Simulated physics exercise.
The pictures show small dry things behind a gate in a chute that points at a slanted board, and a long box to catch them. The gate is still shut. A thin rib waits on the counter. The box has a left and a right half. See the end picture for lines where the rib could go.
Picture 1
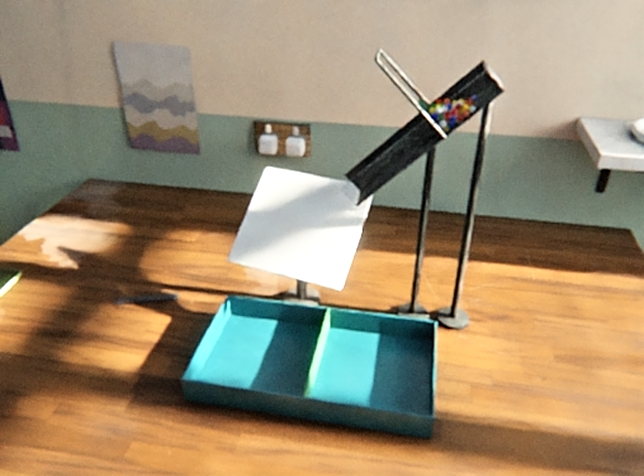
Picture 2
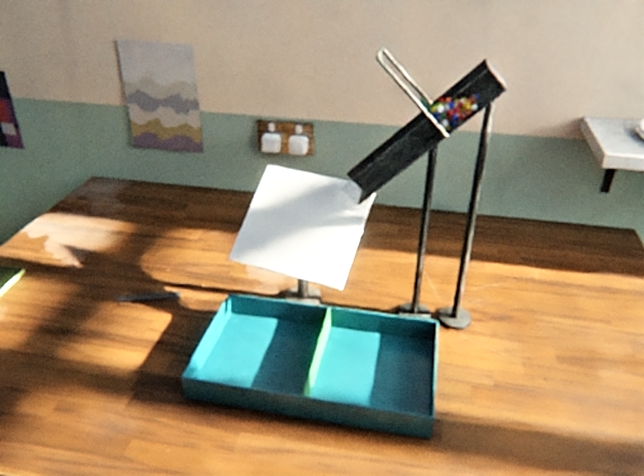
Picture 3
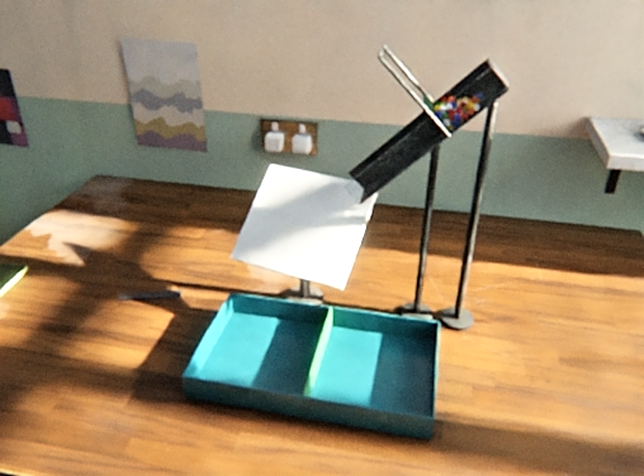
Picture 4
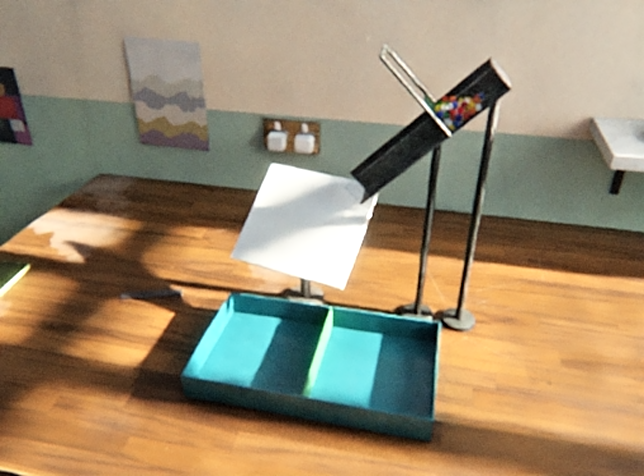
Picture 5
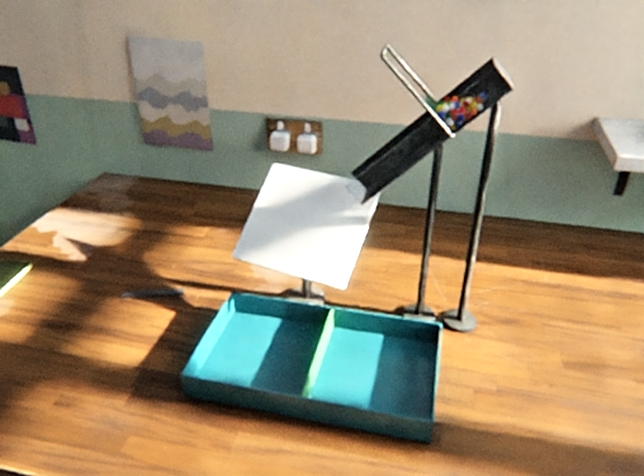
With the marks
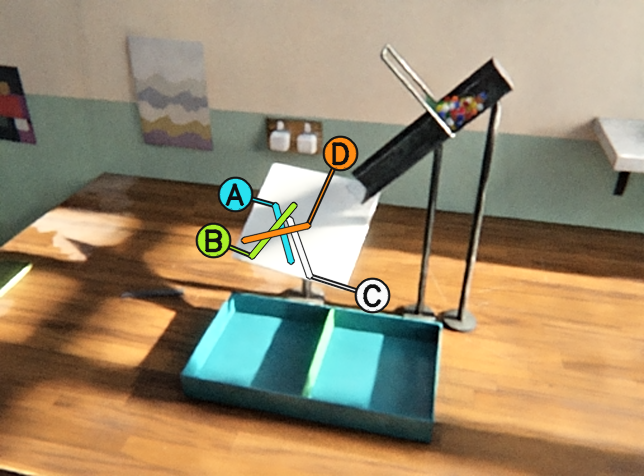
On a sunlit wooden counter, colourful beads sitting still behind a chute's gate above a white slanted board and teal divided box.
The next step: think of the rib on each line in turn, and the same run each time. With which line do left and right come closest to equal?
C beats the others.
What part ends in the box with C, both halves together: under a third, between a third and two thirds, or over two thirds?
Over two thirds.
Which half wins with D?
The left half.
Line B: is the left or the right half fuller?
Left.
On the marked copy, line A from (275, 205) to (291, 261); line B from (293, 205) to (251, 256); line C from (289, 219) to (309, 275); line D from (307, 225) to (244, 240).
If A is chosen, of what is caught, every piece in the left half, not one piece in the right.
If B is chosen, of what is caught, every piece in the left half, not one piece in the right.
If C is chosen, of what is caught, roughly half in the left half, roughly half in the right.
If D is chosen, of what is caught, every piece in the left half, not one piece in the right.
